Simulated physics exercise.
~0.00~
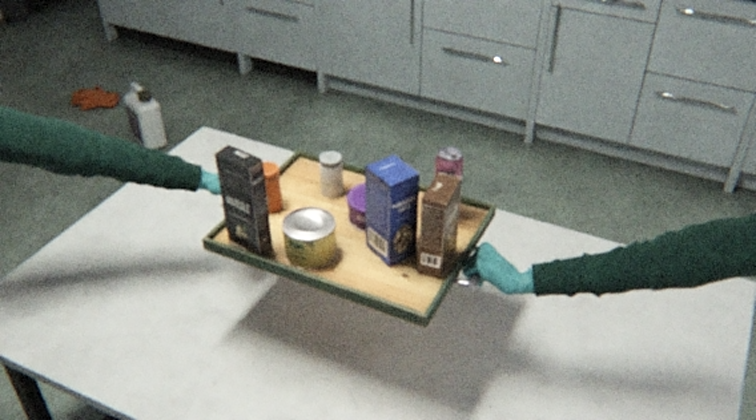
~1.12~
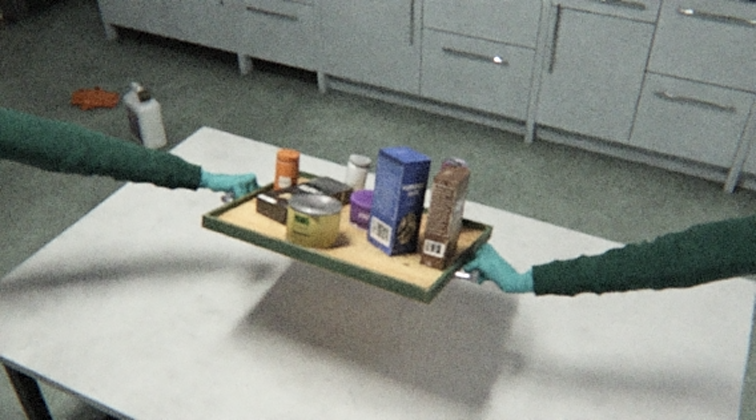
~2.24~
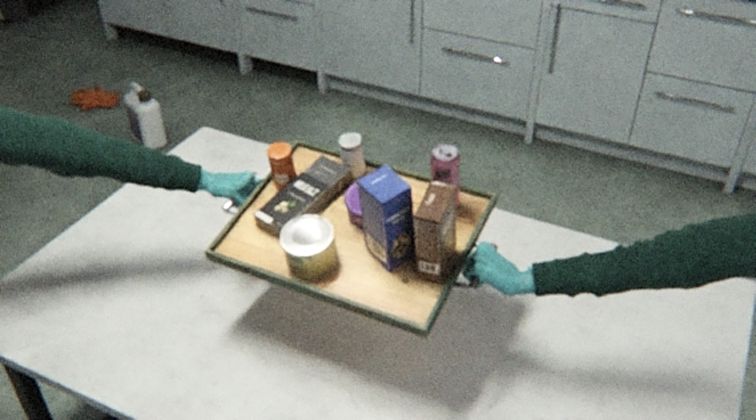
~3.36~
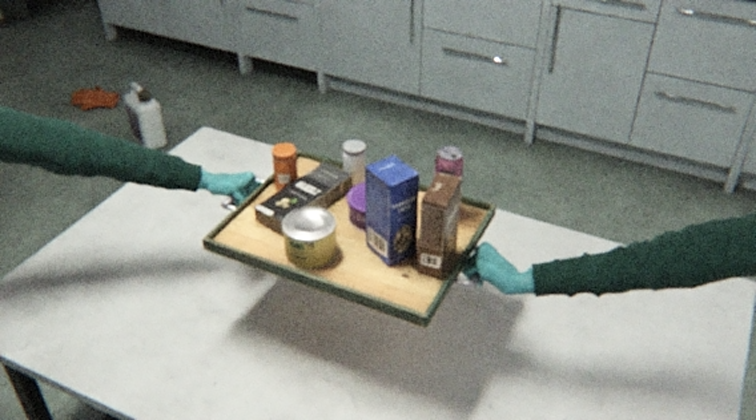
The footage shows two gloved hands tilting a tray of cartons, tubs and shakers above a white table, first far edge down, then near edge down, then level; the black packet topples and stays lying on its side, while the blue carton and other items remain standing.
